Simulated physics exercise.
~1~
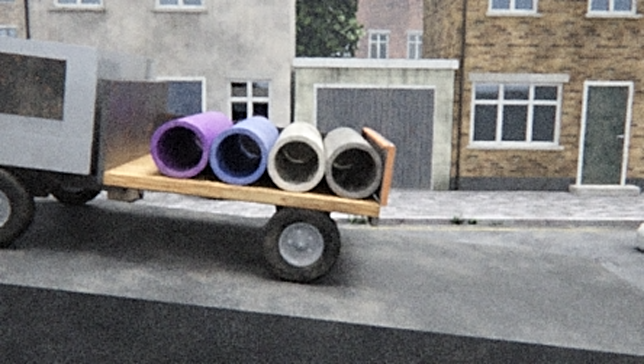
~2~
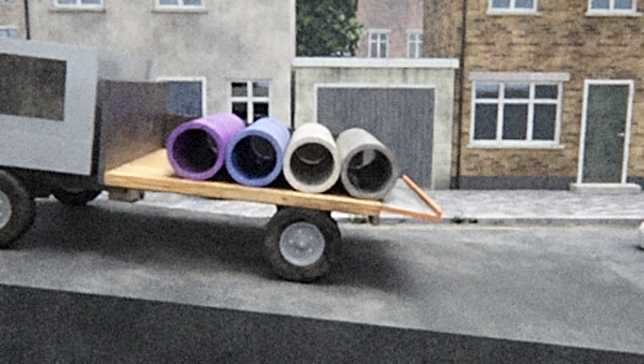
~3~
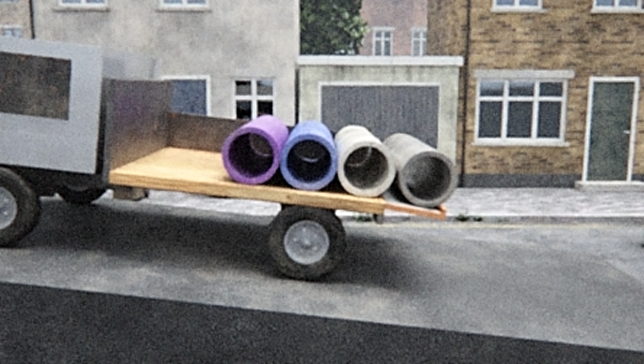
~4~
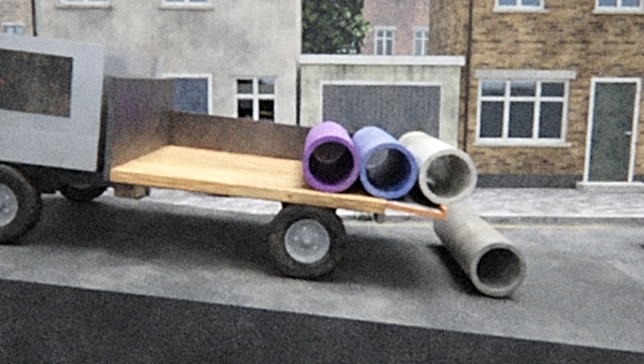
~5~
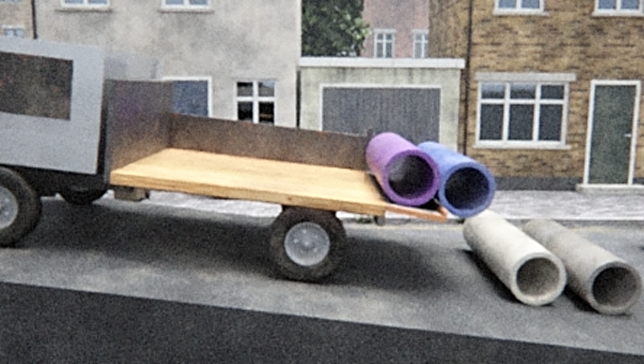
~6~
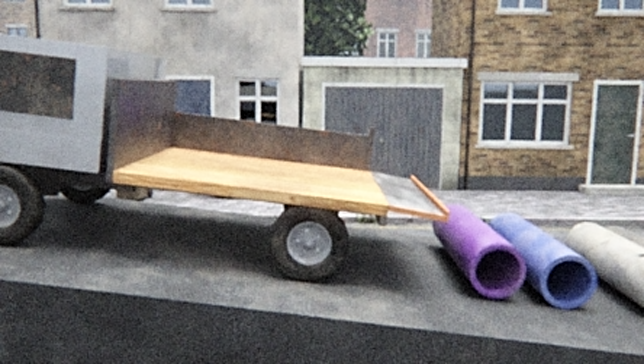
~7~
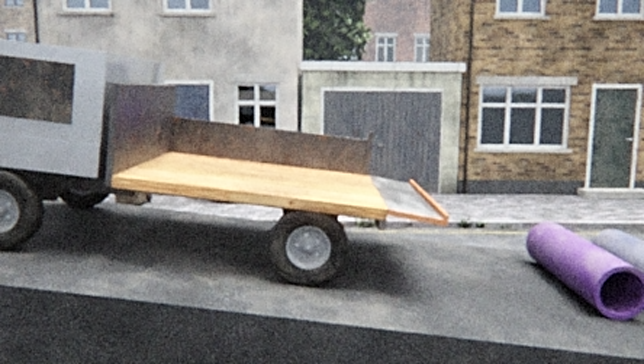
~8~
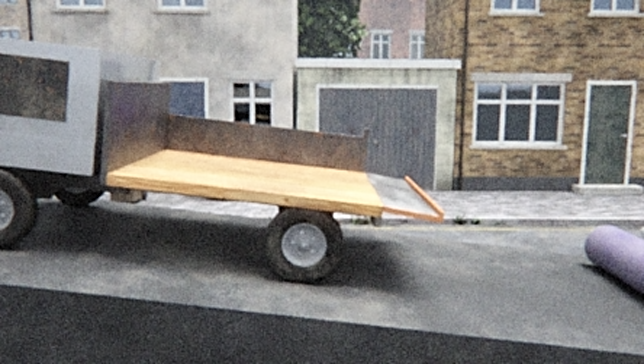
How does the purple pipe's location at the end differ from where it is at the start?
At the start the purple pipe lies on the truck's bed, leftmost in the row of pipes. By the end it is on the ground behind the truck, at the right edge of the view.
The clip shows four pipes, one purple, one blue and two grey, on a sloping flatbed as its tailgate swings down. They roll right and drop off the back, grey ones first, leaving the bed empty and a purple pipe at the right edge of view.
